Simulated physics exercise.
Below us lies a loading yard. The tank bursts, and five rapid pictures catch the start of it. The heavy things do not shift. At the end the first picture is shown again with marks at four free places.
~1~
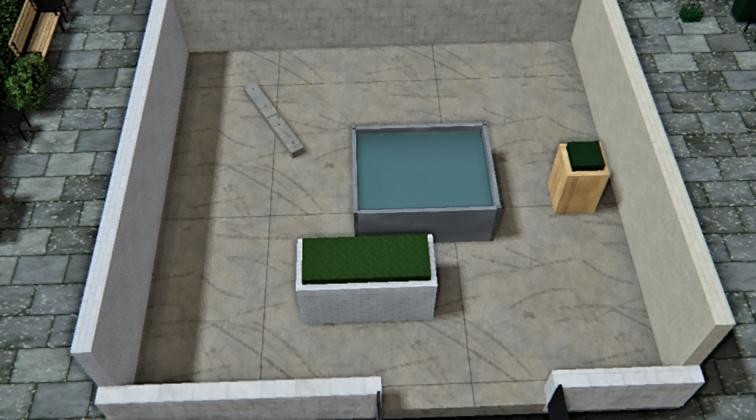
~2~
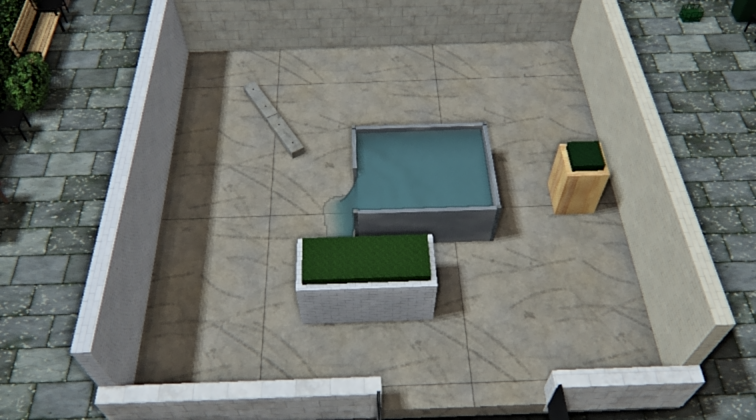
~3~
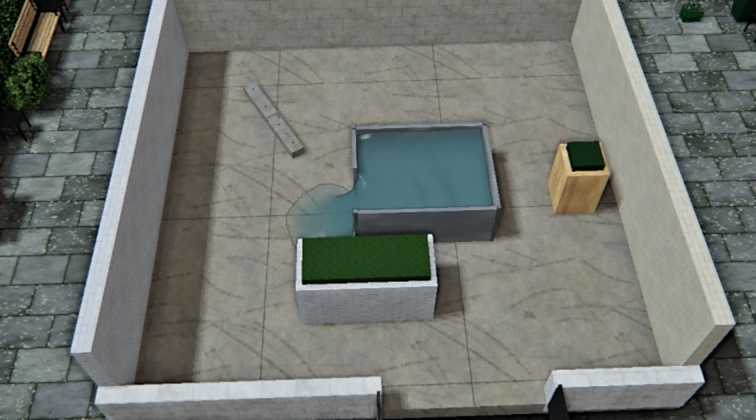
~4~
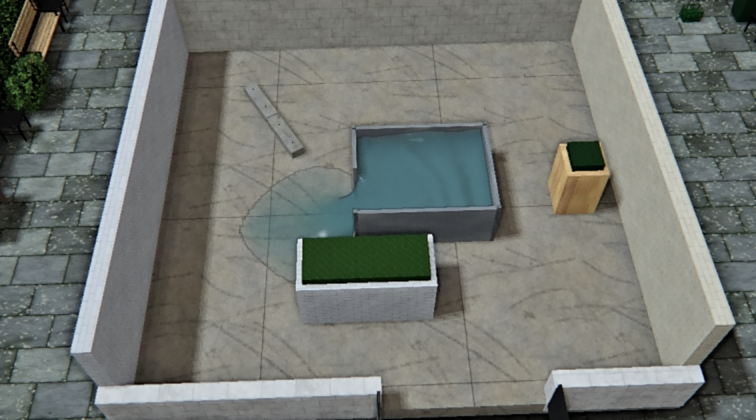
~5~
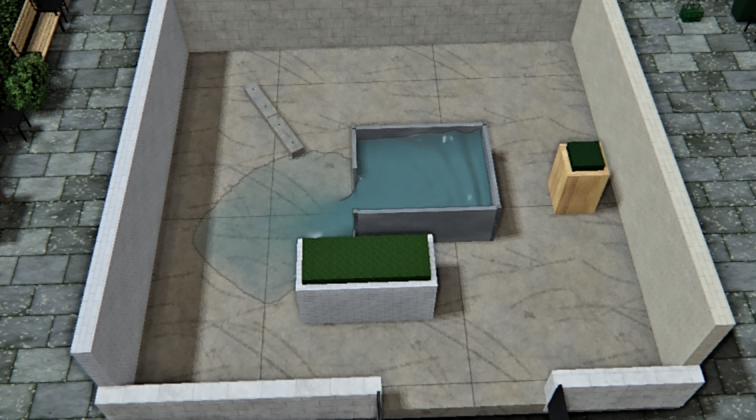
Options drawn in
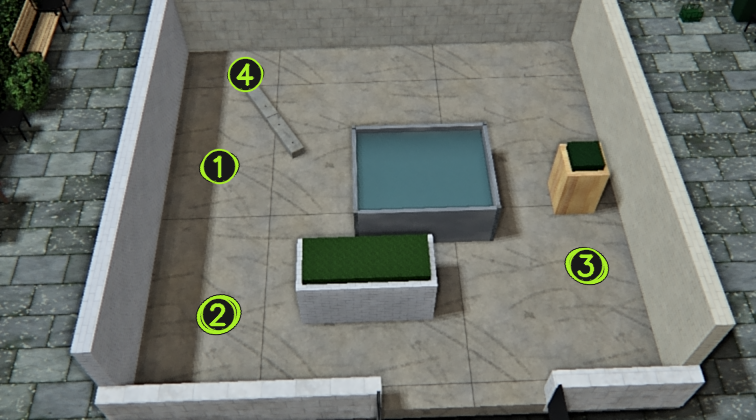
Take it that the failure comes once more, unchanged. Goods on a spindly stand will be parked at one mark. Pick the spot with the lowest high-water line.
Choose 3.
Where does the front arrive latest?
Here it is spot 3.
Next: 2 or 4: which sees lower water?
The answer is 4.
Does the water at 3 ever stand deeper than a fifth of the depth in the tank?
No, less.
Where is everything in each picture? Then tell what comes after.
Tank full, its middle at (423, 169); open gate at (466, 378), in the first frame.
Front seen at (333, 205), 1 % of the ground wet, in the second frame.
Front seen at (293, 213), 3 % of the ground wet, in the third frame.
Front seen at (248, 236), 6 % of the ground wet, in the fourth frame.
Front seen at (199, 241), 11 % of the ground wet, in the fifth frame.
On the marked copy, 1 at (219, 166); 2 at (218, 314); 3 at (586, 265); 4 at (245, 74).
With 1, the water peaks at about 20 % of the depth that stood in the tank.
With 2, the water peaks at about 19 % of the depth that stood in the tank.
With 3, the water peaks at about 8 % of the depth that stood in the tank.
With 4, the water peaks at about 13 % of the depth that stood in the tank.
